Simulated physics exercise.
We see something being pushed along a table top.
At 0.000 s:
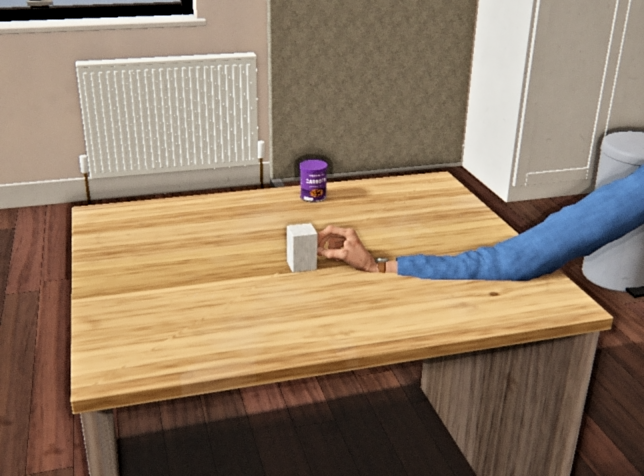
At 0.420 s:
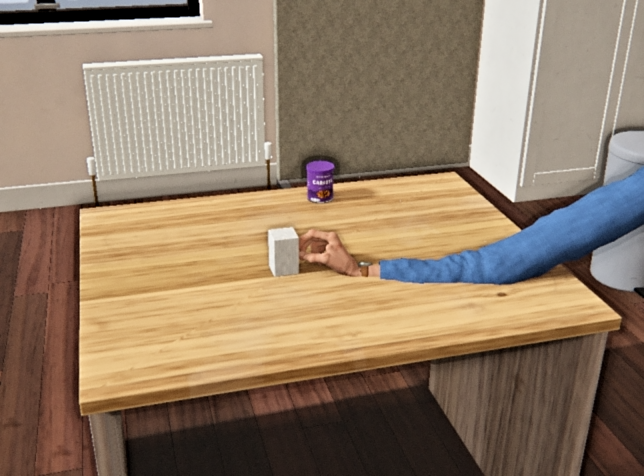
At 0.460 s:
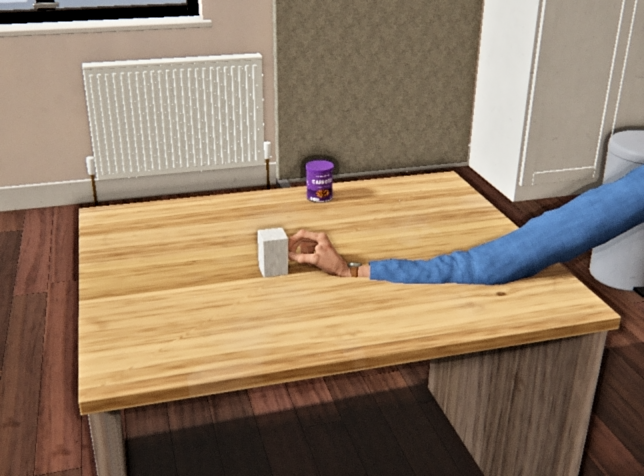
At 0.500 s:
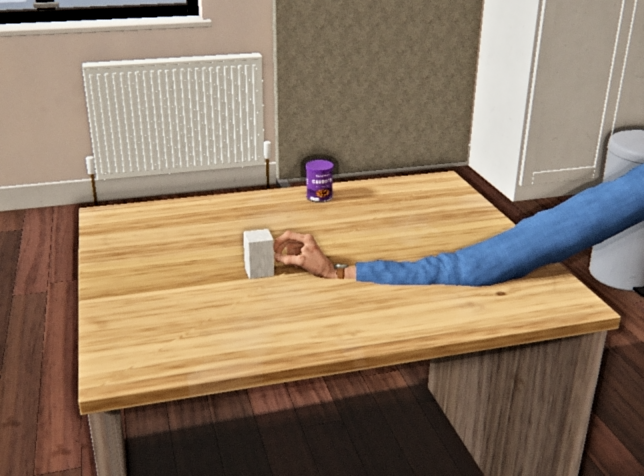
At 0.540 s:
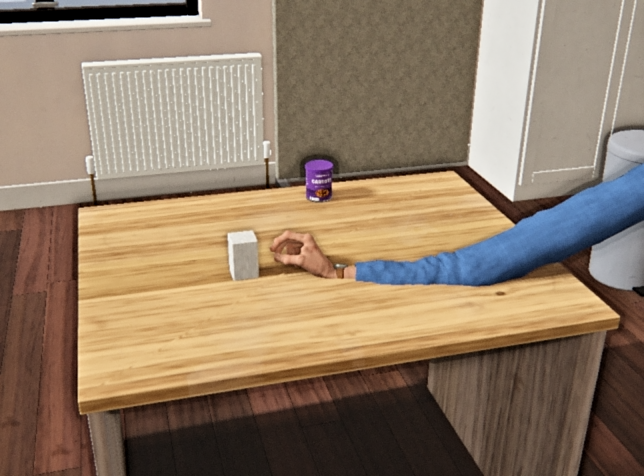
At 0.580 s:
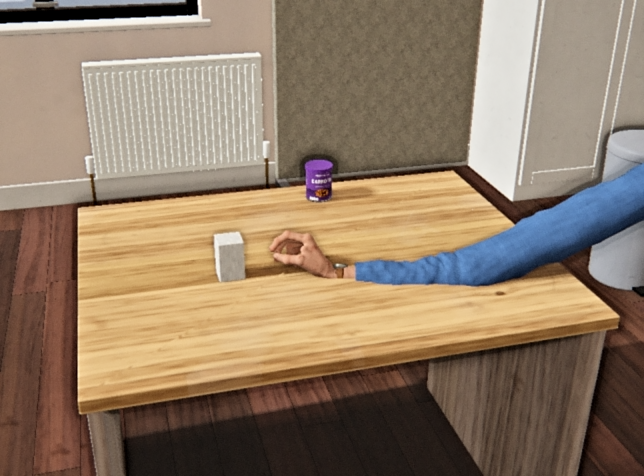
A hand pushes a white block left across a wooden table, then the block slides on alone.
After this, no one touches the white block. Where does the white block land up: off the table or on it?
Lingers on top.
After 0.68 s, white block slid well along near (205, 260).
After 0.78 s, white block slid well along near (192, 262).
At rest (1.3 s), moved from the start, white block. Seen from the same camera at the end, white block near (190, 262).
